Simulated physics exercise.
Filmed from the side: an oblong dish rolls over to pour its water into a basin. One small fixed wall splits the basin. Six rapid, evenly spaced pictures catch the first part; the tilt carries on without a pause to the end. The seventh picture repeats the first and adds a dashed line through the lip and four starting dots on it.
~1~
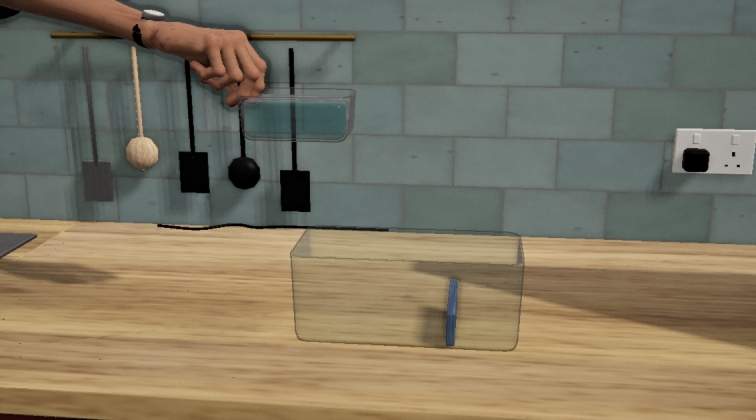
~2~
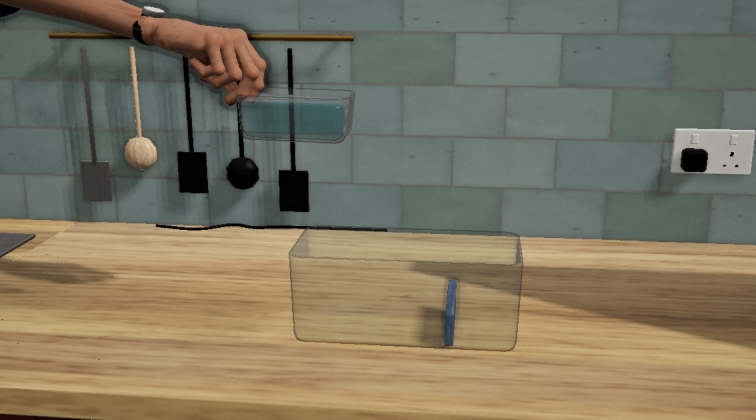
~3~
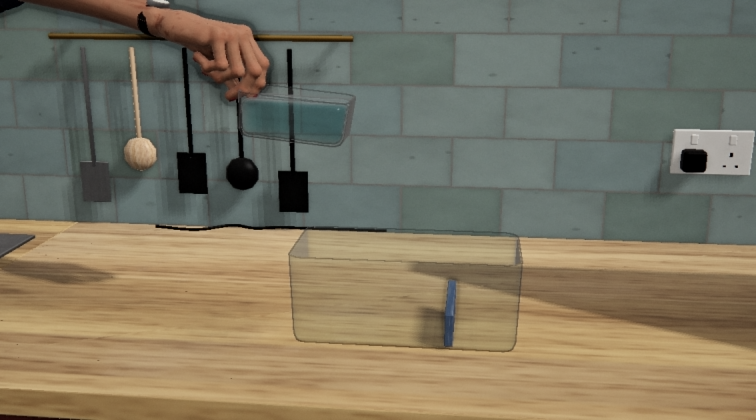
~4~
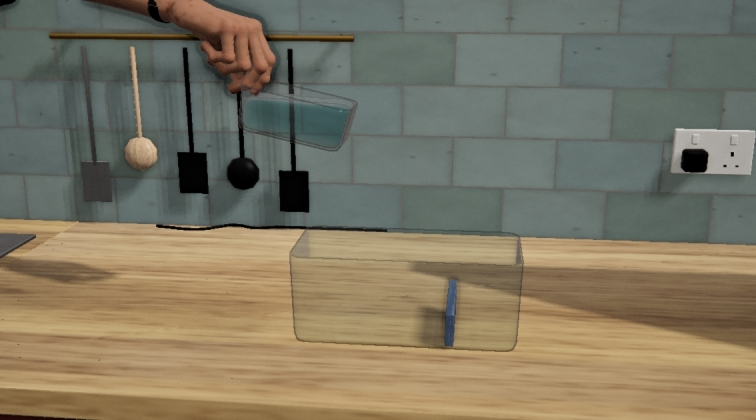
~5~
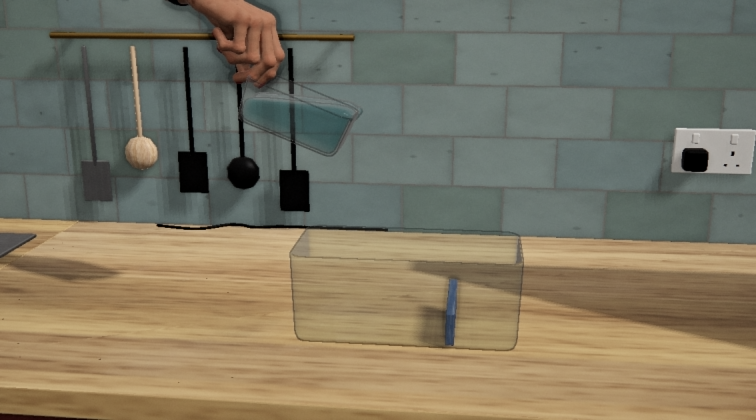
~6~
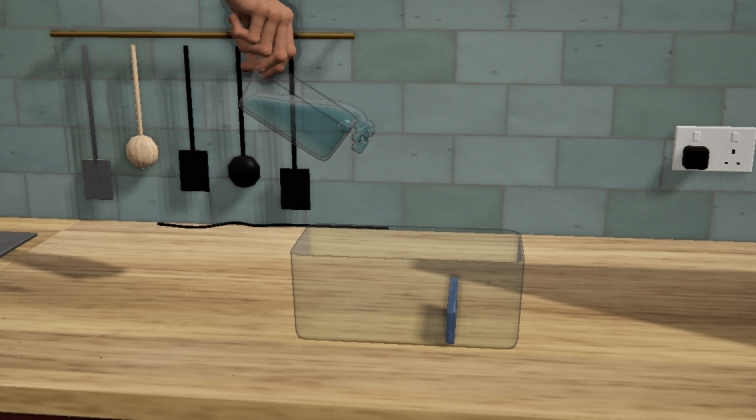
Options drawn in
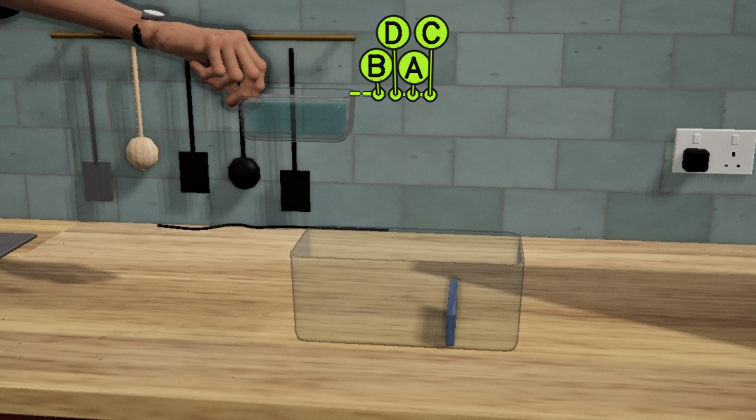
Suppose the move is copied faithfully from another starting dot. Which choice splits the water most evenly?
It is D.
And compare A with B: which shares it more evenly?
It is A.
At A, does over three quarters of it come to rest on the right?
No.
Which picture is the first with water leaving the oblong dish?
In picture 5.
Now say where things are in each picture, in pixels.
The first picture shows upright, lip at (350, 93); basin from (296, 338) to (518, 349); top of the wall at (453, 296); nothing has left yet.
The second picture shows upright, lip at (350, 94); nothing has left yet.
The third picture shows tipped about 6°, lip at (351, 99); nothing has left yet.
The fourth picture shows tipped about 12°, lip at (353, 105); nothing has left yet.
The fifth picture shows tipped about 21°, lip at (354, 114); water is over the lip, down to (358, 116).
The sixth picture shows tipped about 32°, lip at (354, 123); water is over the lip, down to (359, 149).
On the marked copy, A at (412, 94); B at (378, 93); C at (430, 94); D at (395, 94).
With A, about 36 % ends left of the wall and 61 % right of it; 4 % is lost outside.
With B, about 82 % ends left of the wall and 14 % right of it; 4 % is lost outside.
With C, about 26 % ends left of the wall and 70 % right of it; 3 % is lost outside.
With D, about 50 % ends left of the wall and 45 % right of it; 5 % is lost outside.
